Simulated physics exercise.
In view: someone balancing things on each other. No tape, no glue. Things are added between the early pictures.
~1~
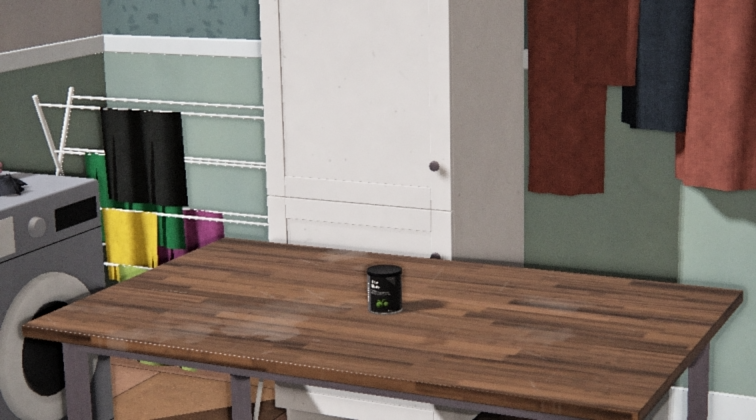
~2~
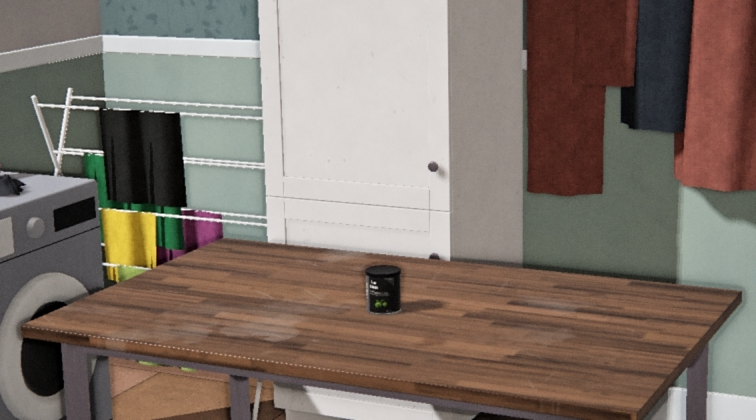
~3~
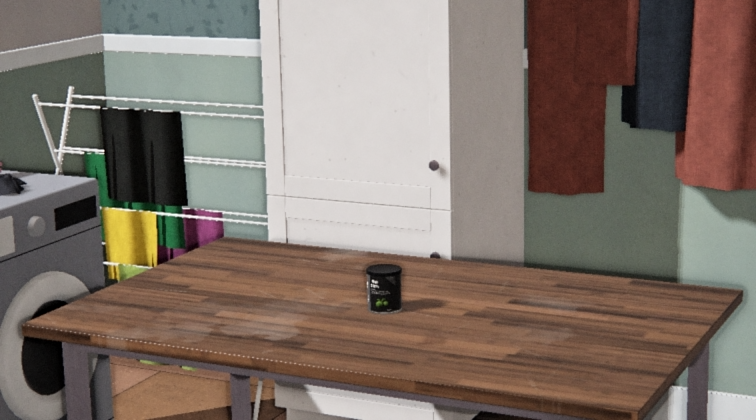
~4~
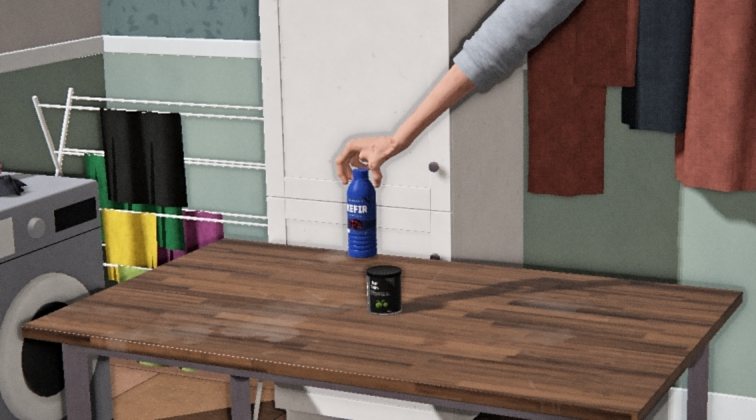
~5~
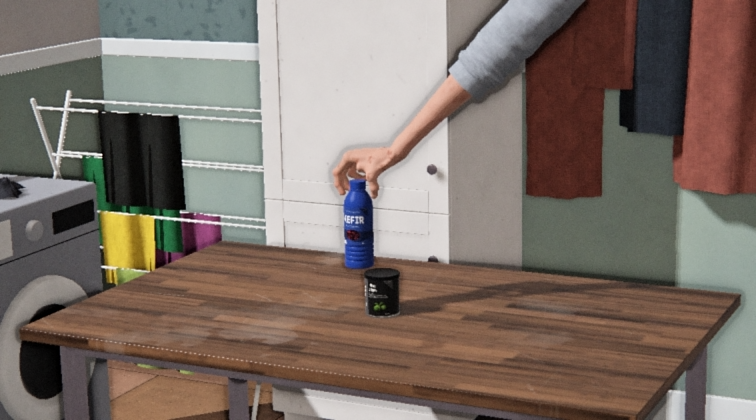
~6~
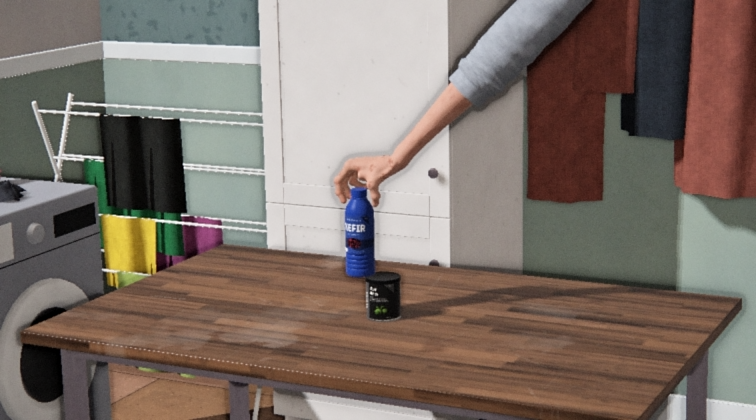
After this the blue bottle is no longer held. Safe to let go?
It gives way.
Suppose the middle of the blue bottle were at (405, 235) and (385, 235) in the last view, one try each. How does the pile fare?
First, it comes apart; second, it holds.
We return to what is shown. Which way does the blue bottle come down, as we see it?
To the left.
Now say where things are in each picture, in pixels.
In the first picture, the last thing is not in view yet; black tin (385, 290).
In the second picture, the last thing is not in view yet; black tin (384, 290).
In the third picture, the last thing is not in view yet; black tin (384, 289).
The fourth picture shows coming down; blue bottle (362, 213); black tin (384, 290).
The fifth picture shows coming down; blue bottle (359, 223); black tin (382, 293).
The sixth picture shows in place under the hand; blue bottle (360, 231); black tin (383, 297).
Then, 0.40 s later than the last frame, blue bottle now fallen.
Then, 0.50 s later than the last frame, things are still on the move.
When it is over, fallen, blue bottle; black tin as before. End places, in pixels of the last picture, blue bottle near (314, 295). The pile loses its balance.
